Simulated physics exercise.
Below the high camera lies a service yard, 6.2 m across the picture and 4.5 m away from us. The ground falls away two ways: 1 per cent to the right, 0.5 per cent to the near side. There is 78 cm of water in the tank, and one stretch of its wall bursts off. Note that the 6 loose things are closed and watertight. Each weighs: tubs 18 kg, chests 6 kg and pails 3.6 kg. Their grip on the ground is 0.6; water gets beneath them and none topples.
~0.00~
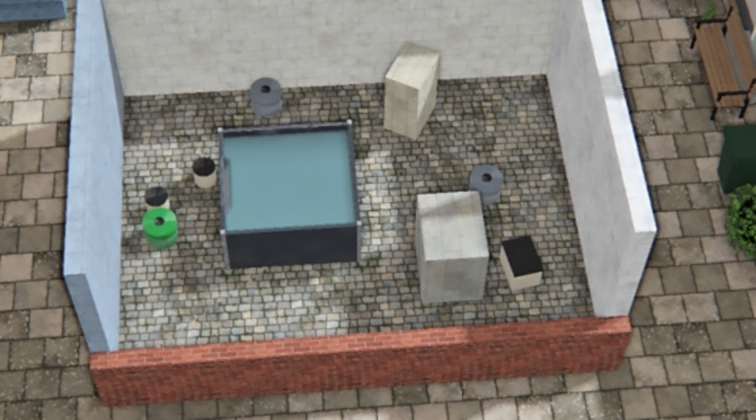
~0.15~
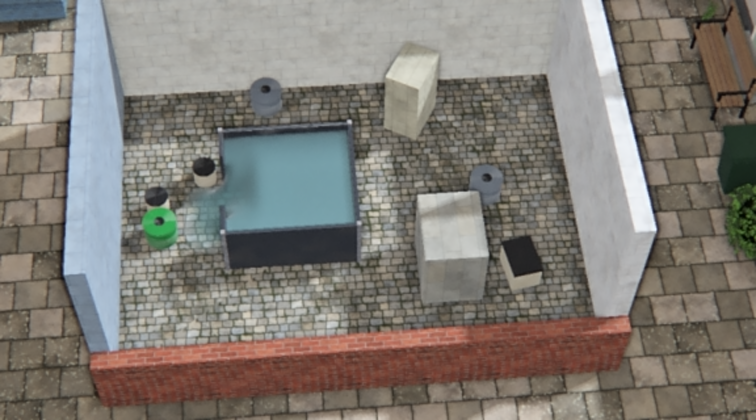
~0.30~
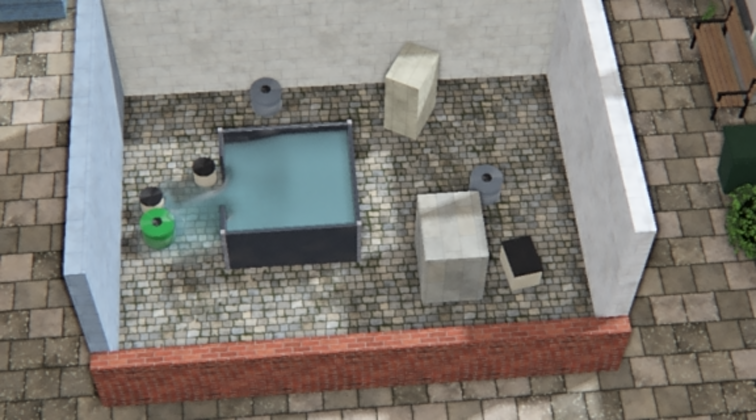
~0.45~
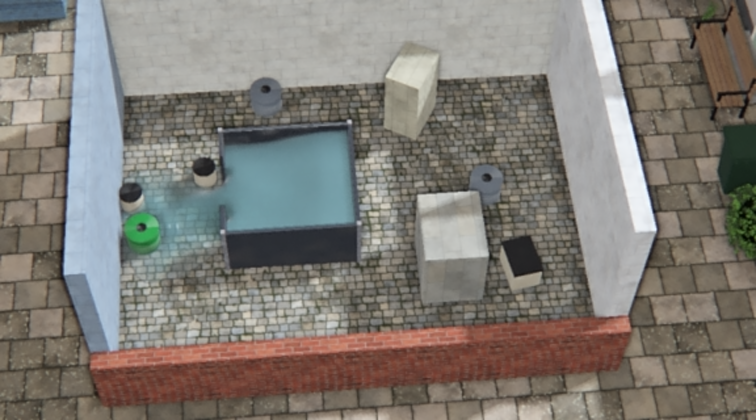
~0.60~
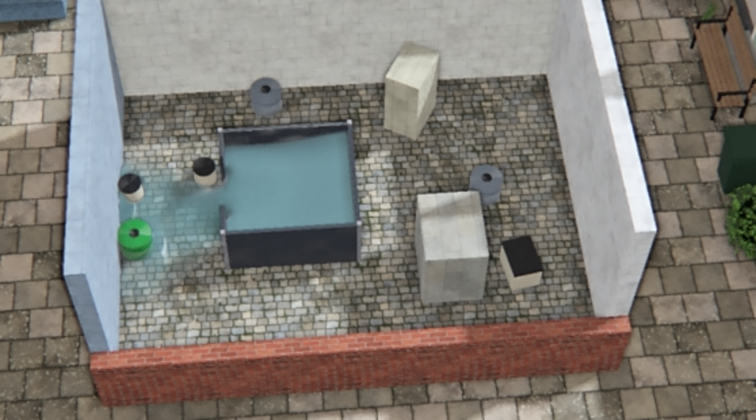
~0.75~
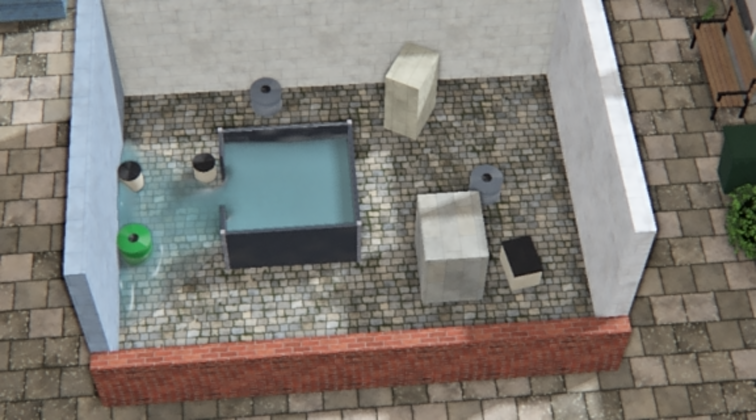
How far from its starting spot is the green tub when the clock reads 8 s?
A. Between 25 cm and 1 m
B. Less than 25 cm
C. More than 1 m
The answer is C.
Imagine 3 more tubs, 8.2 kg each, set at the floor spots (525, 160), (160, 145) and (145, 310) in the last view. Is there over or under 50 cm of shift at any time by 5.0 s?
First within, then beyond, then beyond.
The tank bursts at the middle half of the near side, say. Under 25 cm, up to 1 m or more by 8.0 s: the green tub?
My answer is that the green tub is flushed far out.
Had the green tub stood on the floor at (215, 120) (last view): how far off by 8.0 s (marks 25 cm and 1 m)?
Observed: Object goes well off.
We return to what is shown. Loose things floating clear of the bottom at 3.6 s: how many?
The number is 1.
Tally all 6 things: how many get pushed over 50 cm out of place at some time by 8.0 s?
Total: 4.
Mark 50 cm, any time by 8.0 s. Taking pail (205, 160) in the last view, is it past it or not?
Answer: Not far enough.
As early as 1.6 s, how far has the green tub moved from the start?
Some 200 cm from the start.
After 1.6 s the green tub is near (177, 337), 1.8 m from its start, aground; 1 afloat.
After 3.6 s the green tub is near (399, 293), 3.4 m from its start, aground; 1 afloat.
After 5.6 s the green tub is near (465, 314), 4.2 m from its start, aground; 1 afloat.
After 8.0 s the green tub is near (526, 309), 5.0 m from its start, afloat; 3 afloat.
